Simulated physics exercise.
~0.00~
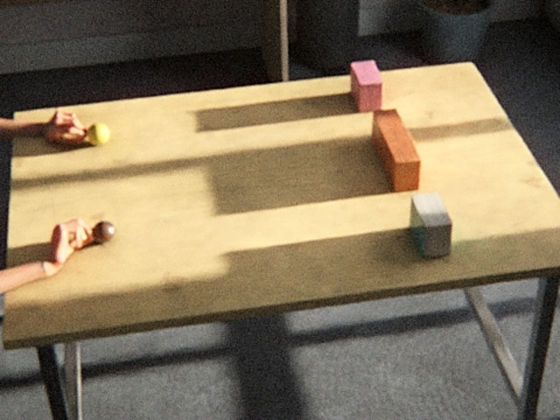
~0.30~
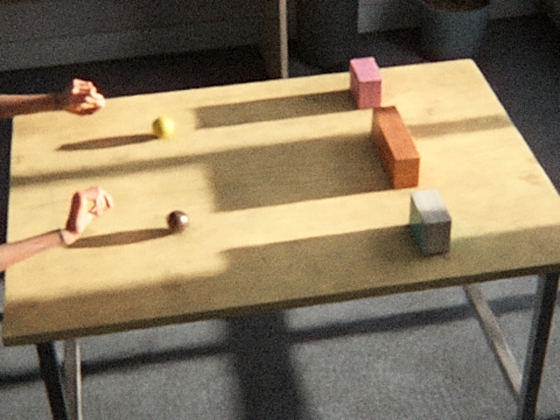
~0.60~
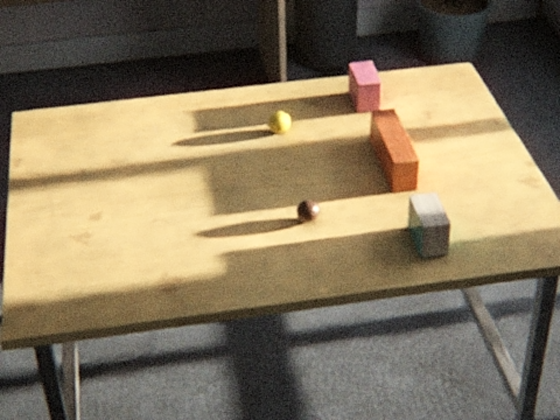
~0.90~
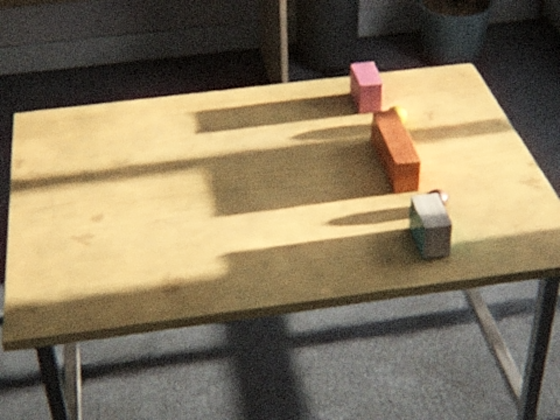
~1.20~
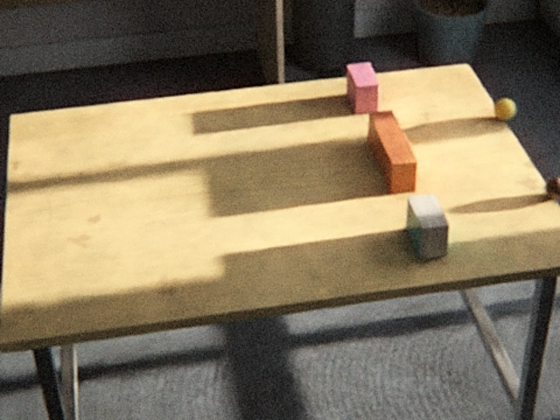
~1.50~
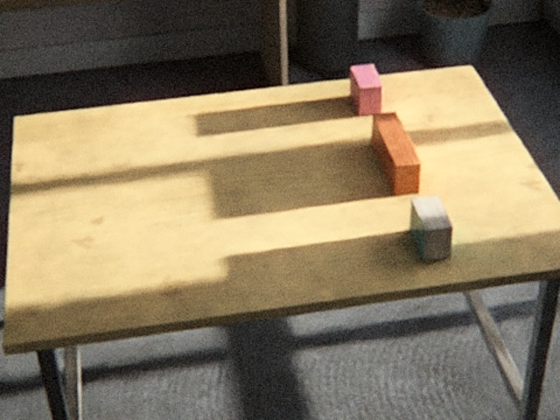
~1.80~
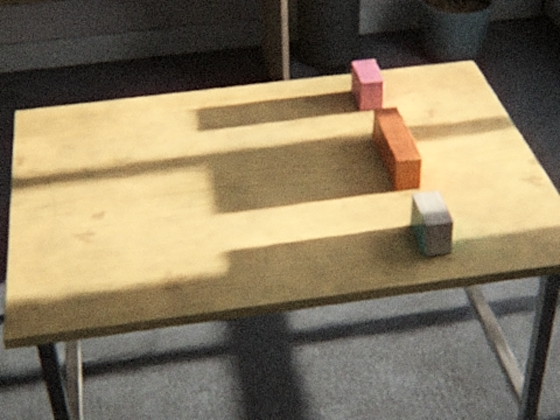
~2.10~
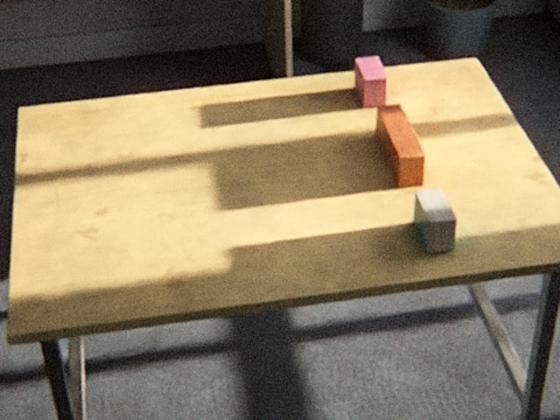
We see two hands release a yellow ball and a dark ball across a wooden table toward a pink block, an orange block and a grey block. Both roll right through the gaps between the blocks, reach the far edge and disappear, leaving the blocks standing in place.
